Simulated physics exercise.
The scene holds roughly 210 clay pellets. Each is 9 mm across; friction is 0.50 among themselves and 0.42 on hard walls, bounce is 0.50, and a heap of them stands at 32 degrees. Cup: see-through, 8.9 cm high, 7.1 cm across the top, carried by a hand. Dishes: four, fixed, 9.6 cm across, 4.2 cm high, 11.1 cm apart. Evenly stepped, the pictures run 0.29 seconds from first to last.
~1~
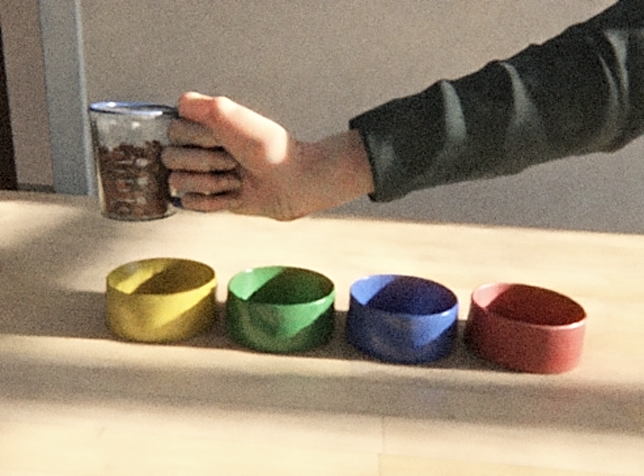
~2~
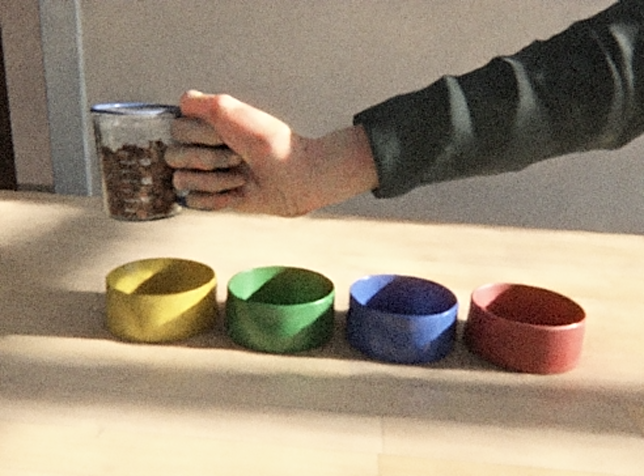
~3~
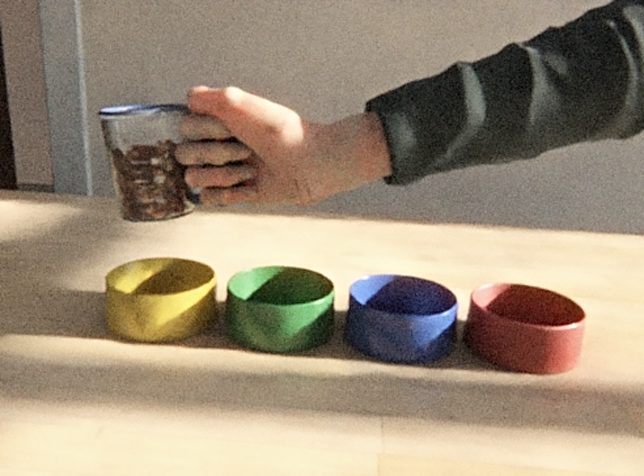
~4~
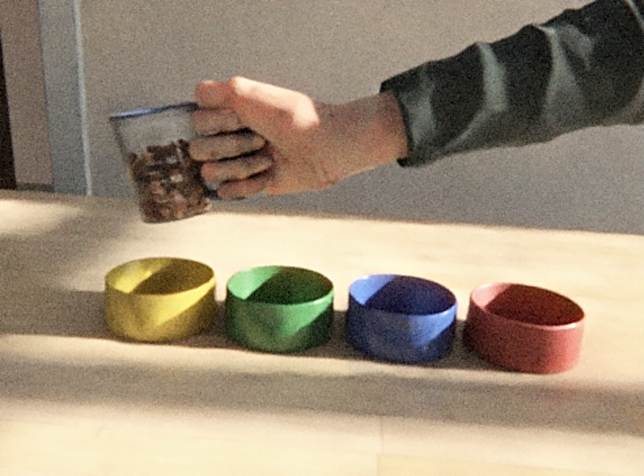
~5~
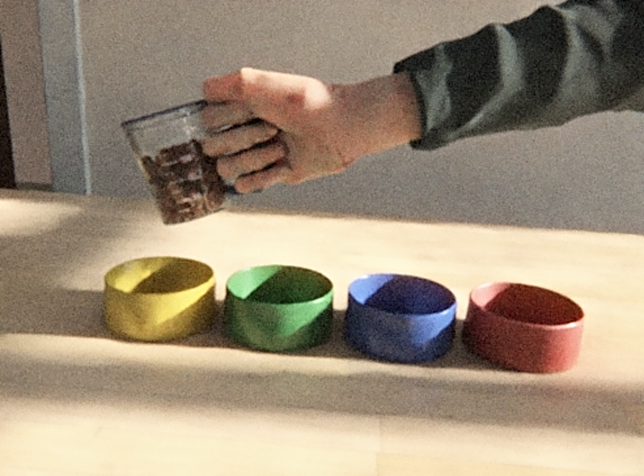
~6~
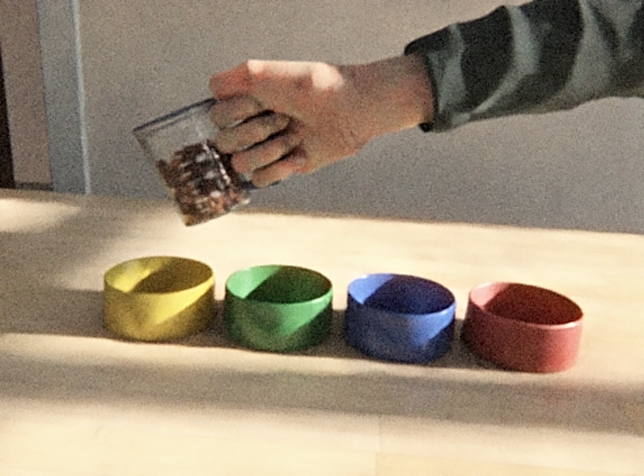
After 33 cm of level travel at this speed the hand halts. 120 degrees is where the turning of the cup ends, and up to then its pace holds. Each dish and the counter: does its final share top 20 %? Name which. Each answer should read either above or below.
Red - below, blue - above, green - below, yellow - below, counter - below.
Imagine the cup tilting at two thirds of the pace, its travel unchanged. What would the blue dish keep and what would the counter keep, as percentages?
In the blue dish 90; on the counter 0.
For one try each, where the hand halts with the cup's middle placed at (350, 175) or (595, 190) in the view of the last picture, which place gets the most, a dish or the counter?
Green; blue.
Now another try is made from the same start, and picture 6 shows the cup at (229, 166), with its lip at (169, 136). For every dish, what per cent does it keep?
Red: 0 / blue: 90 / green: 0 / yellow: 0.
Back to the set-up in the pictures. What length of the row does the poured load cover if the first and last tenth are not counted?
That stretch measures near 6 centimetres.
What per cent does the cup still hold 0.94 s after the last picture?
About 70 percent of the load.
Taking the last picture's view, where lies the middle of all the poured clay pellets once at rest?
Roughly pixel (406, 317).
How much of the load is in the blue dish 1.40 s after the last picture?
Some 95 in a hundred by then.
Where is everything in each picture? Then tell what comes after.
In the first picture, cup at (137, 161), tilt 0 degrees, lip at (94, 106), moved 0.0 cm; middle of the pieces at (133, 178); yellow dish at (163, 276); green dish at (282, 285); blue dish at (404, 294); red dish at (528, 304).
In the second picture, cup at (141, 161), tilt 2 degrees, lip at (97, 108), moved 0.3 cm; middle of the pieces at (137, 178).
In the third picture, cup at (152, 162), tilt 6 degrees, lip at (104, 111), moved 1.3 cm; middle of the pieces at (149, 179).
In the fourth picture, cup at (167, 163), tilt 13 degrees, lip at (115, 117), moved 2.7 cm; middle of the pieces at (166, 180).
In the fifth picture, cup at (182, 163), tilt 19 degrees, lip at (126, 123), moved 4.1 cm; middle of the pieces at (183, 180).
In the sixth picture, cup at (197, 164), tilt 25 degrees, lip at (138, 130), moved 5.4 cm; middle of the pieces at (200, 181); yellow dish at (160, 274); green dish at (280, 284); blue dish at (401, 293); red dish at (525, 303).
Then, 0.56 s after the last picture, tilt 85 degrees; cup holds 100 %.
Then, 0.94 s after the last picture, tilt 120 degrees; cup holds 70 %, blue 20 %, green 5 %.
Then, 1.40 s after the last picture, tilt 120 degrees; cup holds 0 %, blue 95 %, green 5 %.
In the end, red 0 %, blue 95 %, green 5 %, yellow 0 %, counter 5 %.
